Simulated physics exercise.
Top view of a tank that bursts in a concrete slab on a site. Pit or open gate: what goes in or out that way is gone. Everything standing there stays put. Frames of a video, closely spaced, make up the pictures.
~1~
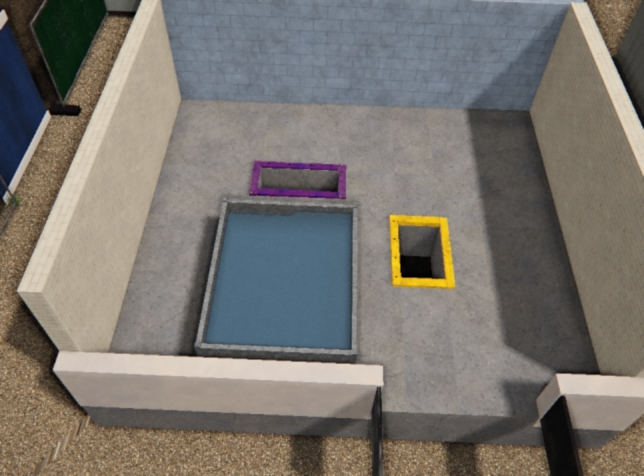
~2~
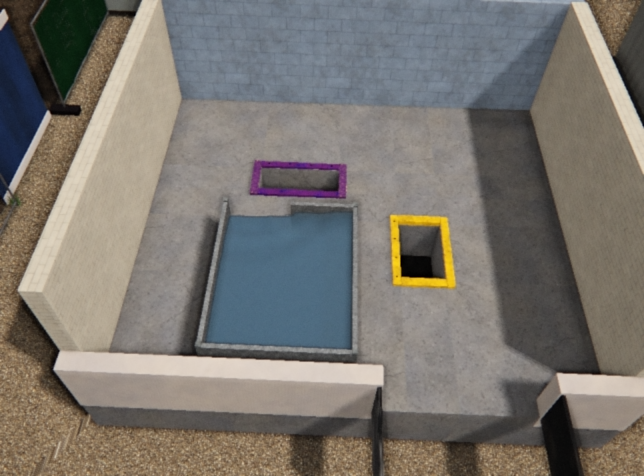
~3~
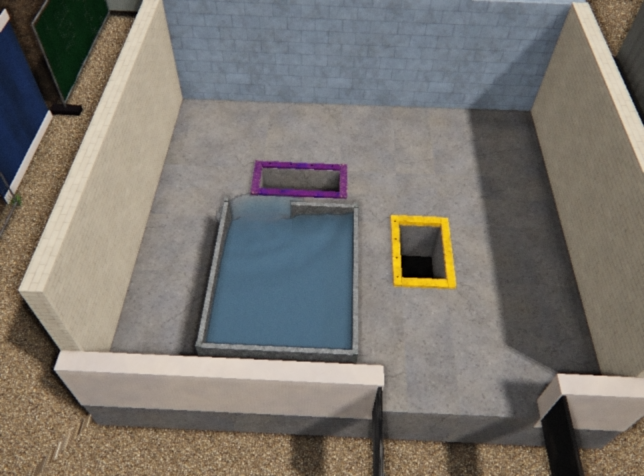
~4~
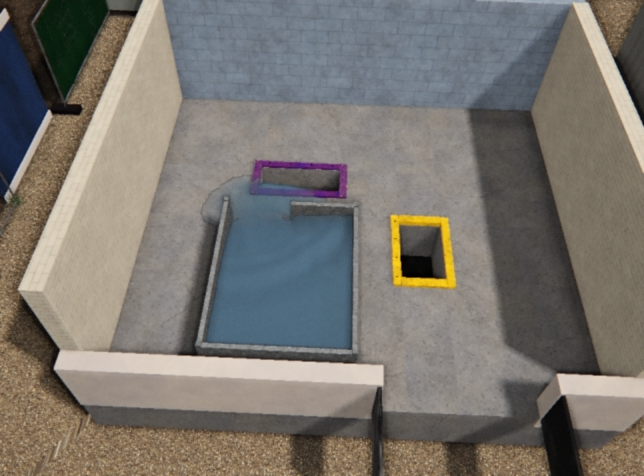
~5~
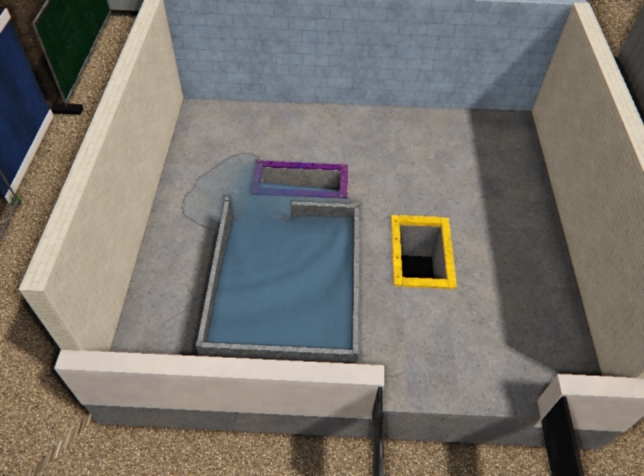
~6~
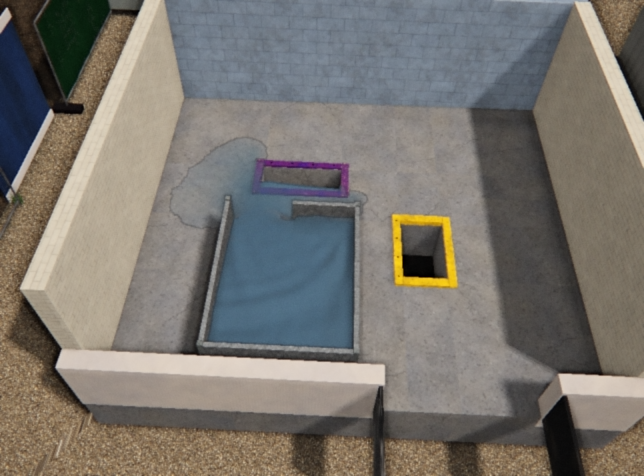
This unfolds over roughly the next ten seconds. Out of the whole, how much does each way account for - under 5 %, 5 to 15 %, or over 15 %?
By the end, the gate accounts for under 5 %; the purple pit accounts for over 15 %; the yellow pit accounts for under 5 %.
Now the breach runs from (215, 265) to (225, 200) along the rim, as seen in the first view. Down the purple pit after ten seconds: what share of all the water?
Near 2 per cent for purple.
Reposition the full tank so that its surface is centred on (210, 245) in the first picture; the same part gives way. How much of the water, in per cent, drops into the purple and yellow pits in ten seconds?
Shares - purple: 4 in a hundred; yellow: 2 in a hundred.
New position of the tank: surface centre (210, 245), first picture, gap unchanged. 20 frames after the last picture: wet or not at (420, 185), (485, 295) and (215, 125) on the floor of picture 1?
Taking them as they were asked, they come out soaked, bone dry, soaked.
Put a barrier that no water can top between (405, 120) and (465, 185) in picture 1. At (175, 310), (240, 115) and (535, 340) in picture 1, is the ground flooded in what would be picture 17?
In the order given, the spots are spared, swamped and spared.
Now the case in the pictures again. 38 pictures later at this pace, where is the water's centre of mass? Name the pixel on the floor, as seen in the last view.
Around pixel (291, 218) of the last picture.
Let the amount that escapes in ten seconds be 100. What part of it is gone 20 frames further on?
Somewhere around 65 per cent, I'd say.
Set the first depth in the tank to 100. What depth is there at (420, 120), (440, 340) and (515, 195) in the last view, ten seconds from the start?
In order: Roughly 4, 2 and 8 in a hundred.
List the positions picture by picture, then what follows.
In the first picture, still water in the tank at (284, 273).
In the second picture, water pours out on the tank's far side and has run to a hidden place.
In the third picture, water pours out on the tank's far side and has run to (295, 199).
In the fourth picture, water pours out on the tank's far side and has run to (241, 180).
In the fifth picture, the front is at (238, 159), out from the gap on the tank's far side.
In the sixth picture, water pours out on the tank's far side and has run to (235, 143).
A moment on, water covers 20 % of the floor; the gate 0 %, the purple pit 8 %, the yellow pit 0 %.
Next, water covers 20 % of the floor; the gate 0 %, the purple pit 15 %, the yellow pit 0 %.
Then, water covers 30 % of the floor; the gate 0 %, the purple pit 22 %, the yellow pit 0 %.
Later, water covers 70 % of the floor; the gate 0 %, the purple pit 30 %, the yellow pit 0 %.
In the end, water covers 95 % of the floor; the gate 0 %, the purple pit 34 %, the yellow pit 0 %.
